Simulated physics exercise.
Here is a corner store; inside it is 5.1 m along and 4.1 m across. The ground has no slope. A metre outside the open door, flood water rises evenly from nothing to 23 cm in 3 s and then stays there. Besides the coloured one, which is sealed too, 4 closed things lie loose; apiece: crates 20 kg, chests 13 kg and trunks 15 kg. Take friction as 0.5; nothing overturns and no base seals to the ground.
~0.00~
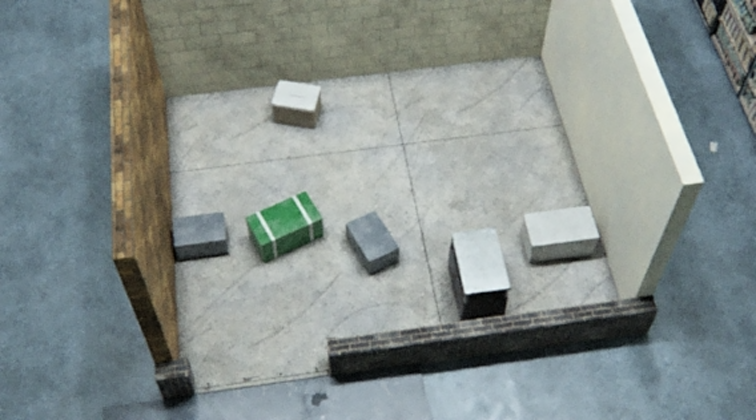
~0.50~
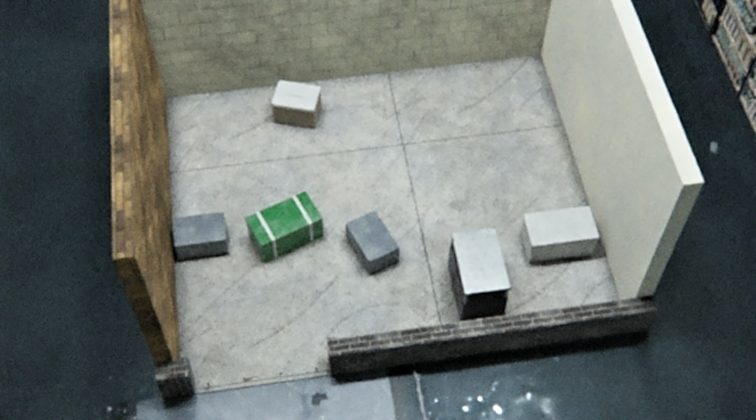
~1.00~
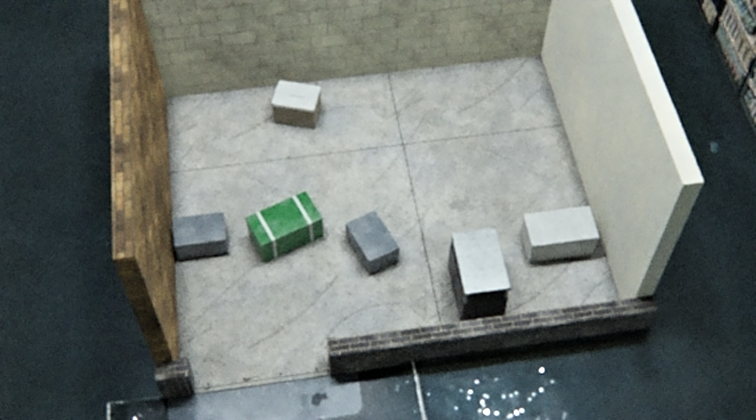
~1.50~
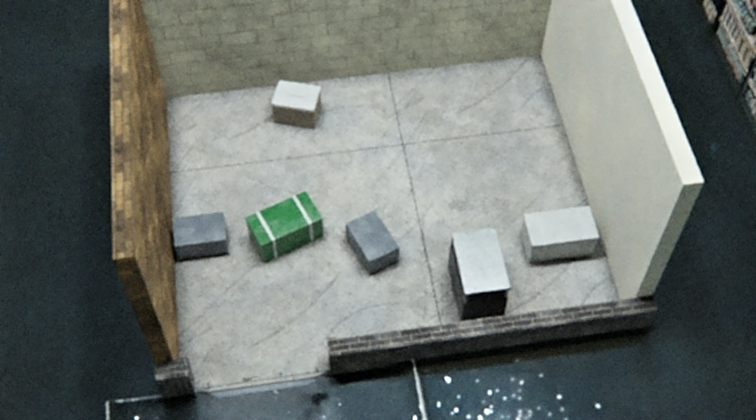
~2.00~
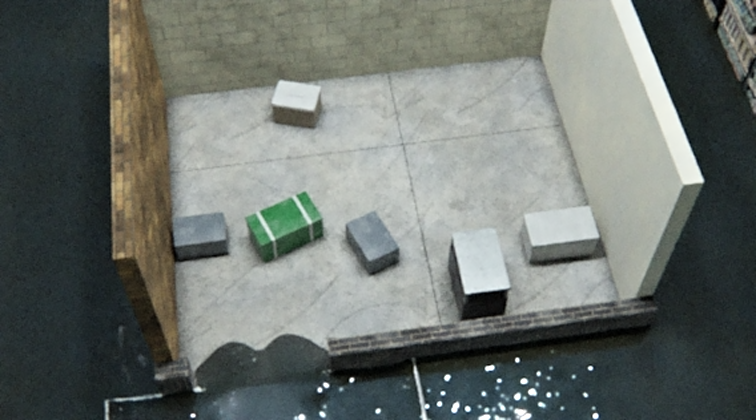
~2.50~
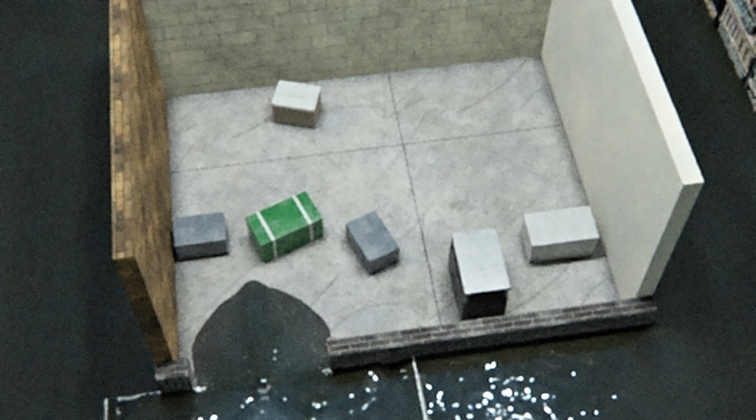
The footage shows a walled, roofless room holding a green trunk and several grey and white boxes, none of which move, as dark water spreads over the ground outside and then enters through the front opening at left.
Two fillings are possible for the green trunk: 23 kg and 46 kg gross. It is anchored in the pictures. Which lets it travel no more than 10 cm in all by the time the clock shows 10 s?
For it, neither weight holds it.
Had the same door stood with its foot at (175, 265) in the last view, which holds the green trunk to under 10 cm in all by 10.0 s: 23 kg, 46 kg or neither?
In that case neither weight holds it.
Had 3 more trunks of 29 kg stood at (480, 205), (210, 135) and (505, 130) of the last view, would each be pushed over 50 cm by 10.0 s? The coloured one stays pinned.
In turn: Under, over, over.
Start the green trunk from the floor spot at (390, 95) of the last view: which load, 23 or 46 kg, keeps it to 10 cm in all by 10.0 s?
Neither holds.
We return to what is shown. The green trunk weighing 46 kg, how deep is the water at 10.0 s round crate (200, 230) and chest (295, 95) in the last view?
About 8 and 16 cm.
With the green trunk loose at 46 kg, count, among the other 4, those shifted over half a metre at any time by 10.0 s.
That makes 2.
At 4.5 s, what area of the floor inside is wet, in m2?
Some 8.5 m2.
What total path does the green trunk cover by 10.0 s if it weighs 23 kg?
About 550 cm.
After 3.5 s the green trunk would be 7 cm from its start with 23 kg and 0 cm from its start with 46 kg; 6 cm of water round it then.
After 4.5 s the green trunk would be 90 cm from its start with 23 kg and 20 cm from its start with 46 kg; 7 cm of water round it then.
After 7.0 s the green trunk would be 207 cm from its start with 23 kg and 62 cm from its start with 46 kg; 7 cm of water round it then.
After 10.0 s the green trunk would be 334 cm from its start with 23 kg and 124 cm from its start with 46 kg; 11 cm of water round it then.
